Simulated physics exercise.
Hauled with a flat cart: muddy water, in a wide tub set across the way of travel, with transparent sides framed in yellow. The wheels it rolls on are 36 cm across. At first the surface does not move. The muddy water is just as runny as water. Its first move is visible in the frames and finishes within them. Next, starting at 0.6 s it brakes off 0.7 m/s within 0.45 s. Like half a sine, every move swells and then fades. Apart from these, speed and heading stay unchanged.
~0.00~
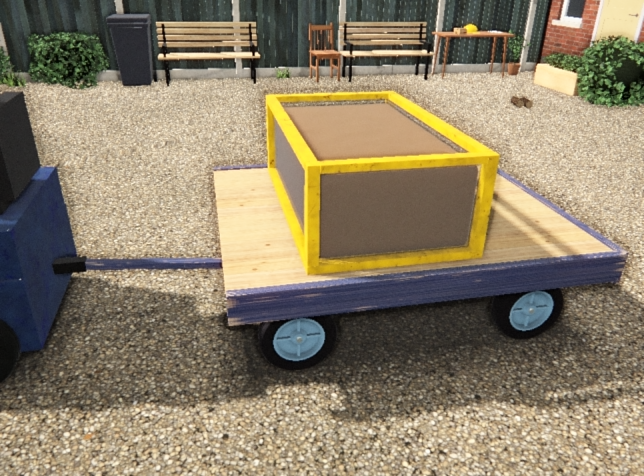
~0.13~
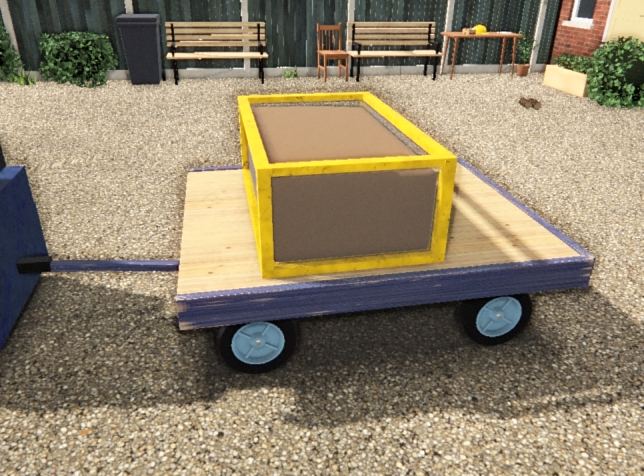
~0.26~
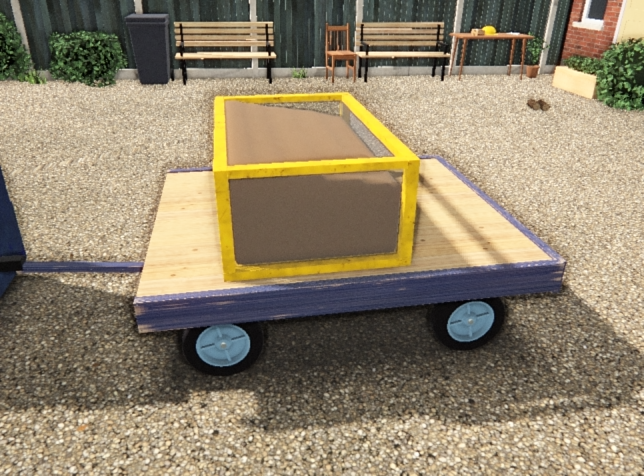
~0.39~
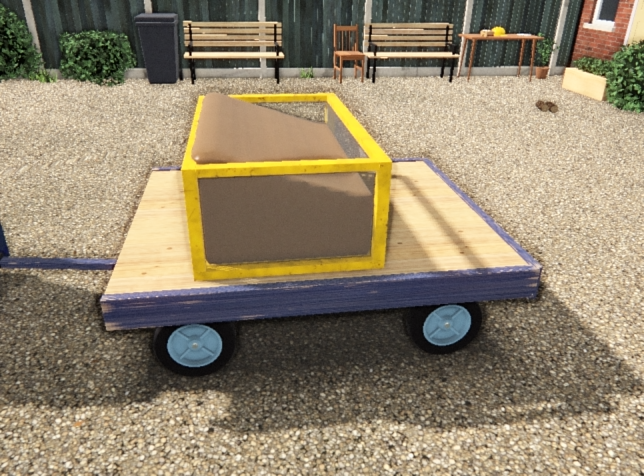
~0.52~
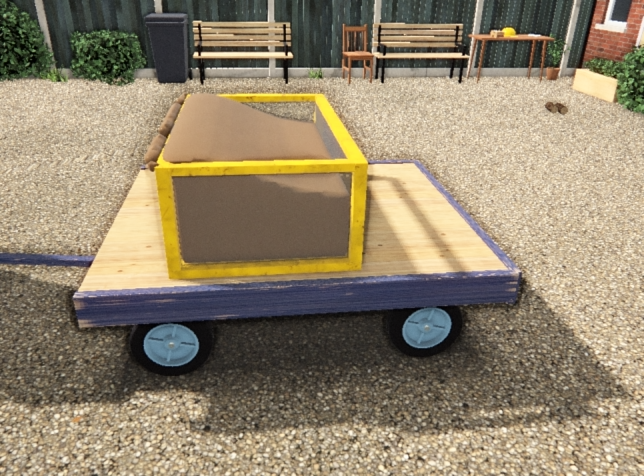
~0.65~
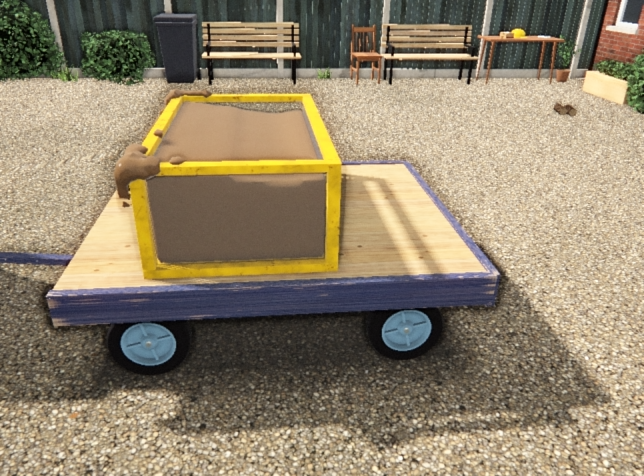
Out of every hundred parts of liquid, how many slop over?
Some 1 in every hundred.
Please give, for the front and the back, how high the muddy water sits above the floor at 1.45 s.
At that moment it stands around 38 cm in front and around 36 cm behind.
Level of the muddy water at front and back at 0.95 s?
Close to 38 cm at the front end and 36 cm at the back end.
After 0.95 s it stands 37 cm high behind and 37 cm in front; 1 per cent has gone over the front.
After 1.45 s it stands 36 cm high behind and 38 cm in front; 1 per cent has gone over the front.
After 1.95 s it stands 37 cm high behind and 37 cm in front; 1 per cent has gone over the front.
After 4.03 s 1 per cent has gone over the front, 4 of 319 litres.
